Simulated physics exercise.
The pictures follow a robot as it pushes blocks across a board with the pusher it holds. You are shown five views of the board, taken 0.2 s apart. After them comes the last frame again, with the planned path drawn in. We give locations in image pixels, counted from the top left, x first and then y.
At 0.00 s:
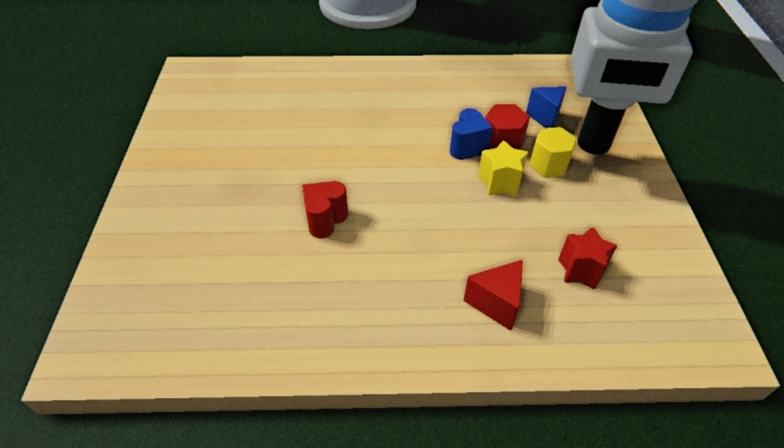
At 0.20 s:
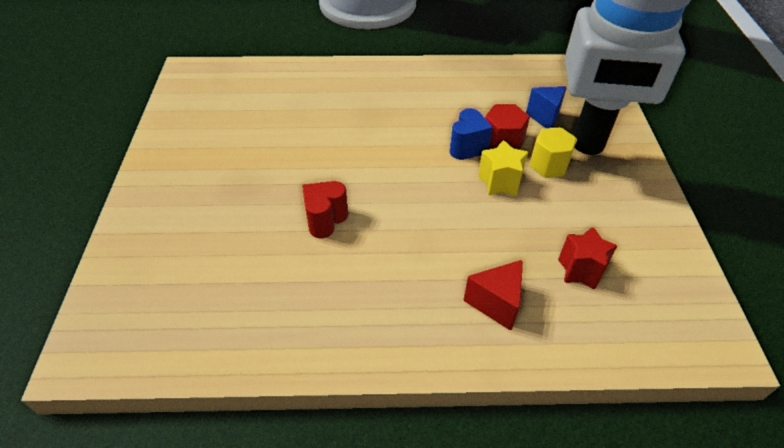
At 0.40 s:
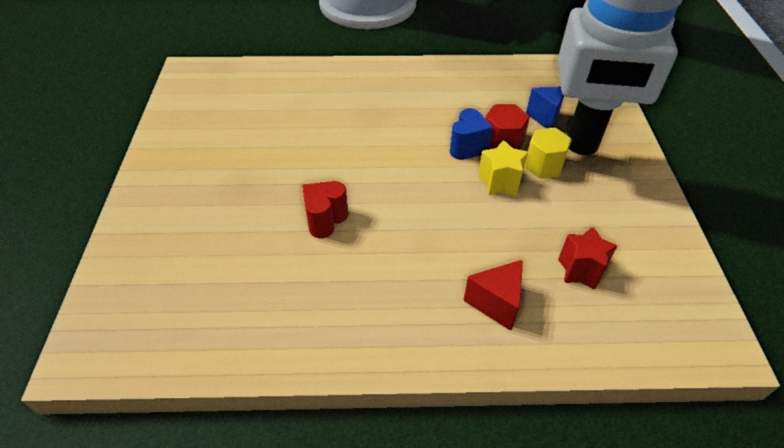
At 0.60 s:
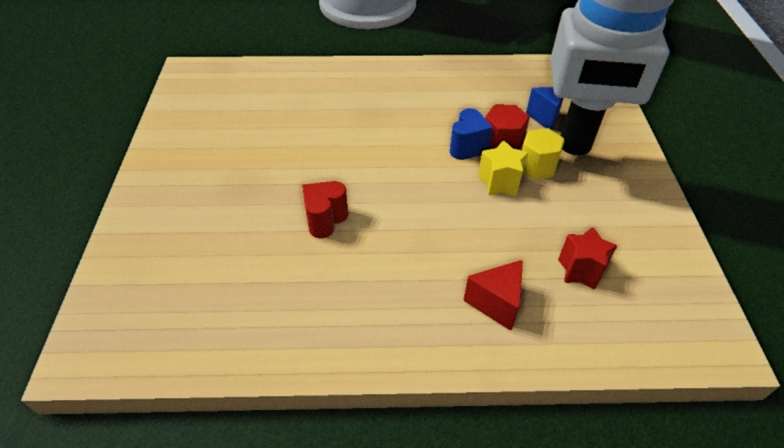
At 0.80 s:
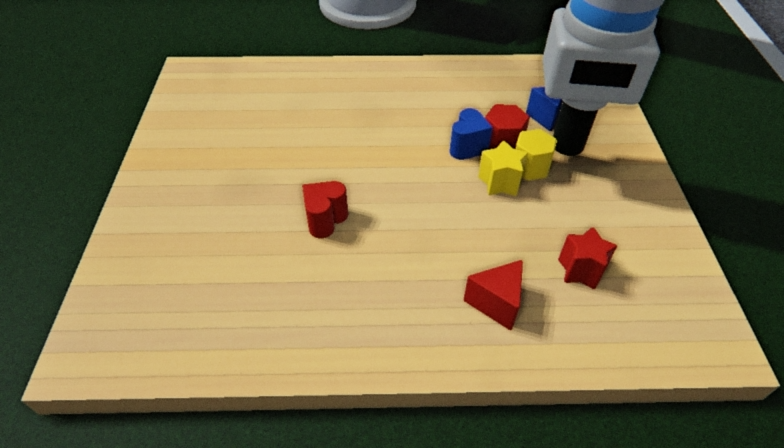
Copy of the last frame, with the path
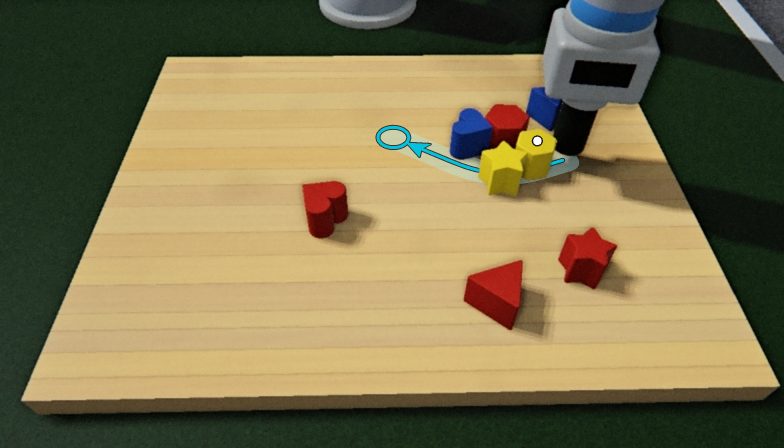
A robot arm moves left and pushes the yellow hexagonal block toward the yellow star.
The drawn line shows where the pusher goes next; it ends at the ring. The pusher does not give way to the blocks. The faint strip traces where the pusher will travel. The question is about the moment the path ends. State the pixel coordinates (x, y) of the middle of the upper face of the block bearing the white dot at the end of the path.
Located at (441, 157).
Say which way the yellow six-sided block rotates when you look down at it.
It spins anti-clockwise.
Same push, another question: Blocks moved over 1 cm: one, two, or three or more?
I foresee three or more blocks being moved.
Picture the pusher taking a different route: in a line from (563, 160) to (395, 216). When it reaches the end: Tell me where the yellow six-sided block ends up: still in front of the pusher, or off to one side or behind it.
It remains before the pusher.
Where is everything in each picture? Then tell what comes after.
Tip of the pusher (594, 144), middles of tops, blue heart (471, 121), yellow star-shaped block (506, 156), red six-sided block (508, 115), yellow six-sided block (557, 139), in the first frame.
Pusher (588, 145), nothing pushed, in the second frame.
Pusher (582, 145), yellow six-sided block (552, 139), in the third frame.
Pusher (575, 145), yellow six-sided block (545, 140), in the fourth frame.
Pusher (568, 146), blue heart (471, 121), yellow star-shaped block (506, 156), red six-sided block (508, 115), yellow six-sided block (537, 141), in the fifth frame.
The line goes from (563, 160) over (506, 173) and (446, 159) to (393, 137); the dot is on the yellow six-sided block.
What follows on the original path. One third of the way, pusher (509, 158); yellow star-shaped block (456, 178); yellow six-sided block (479, 158), turned 20° anticlockwise.
Two thirds of the way, pusher (447, 144); blue heart (459, 113), turned 55° clockwise; yellow star-shaped block (442, 185), turned 25° anticlockwise; yellow six-sided block (441, 157), turned 80° anticlockwise.
At the end, pusher (394, 122); blue heart (457, 113), turned 60° clockwise; yellow star-shaped block (442, 185), turned 25° anticlockwise; red six-sided block unmoved; yellow six-sided block (441, 157), turned 80° anticlockwise.
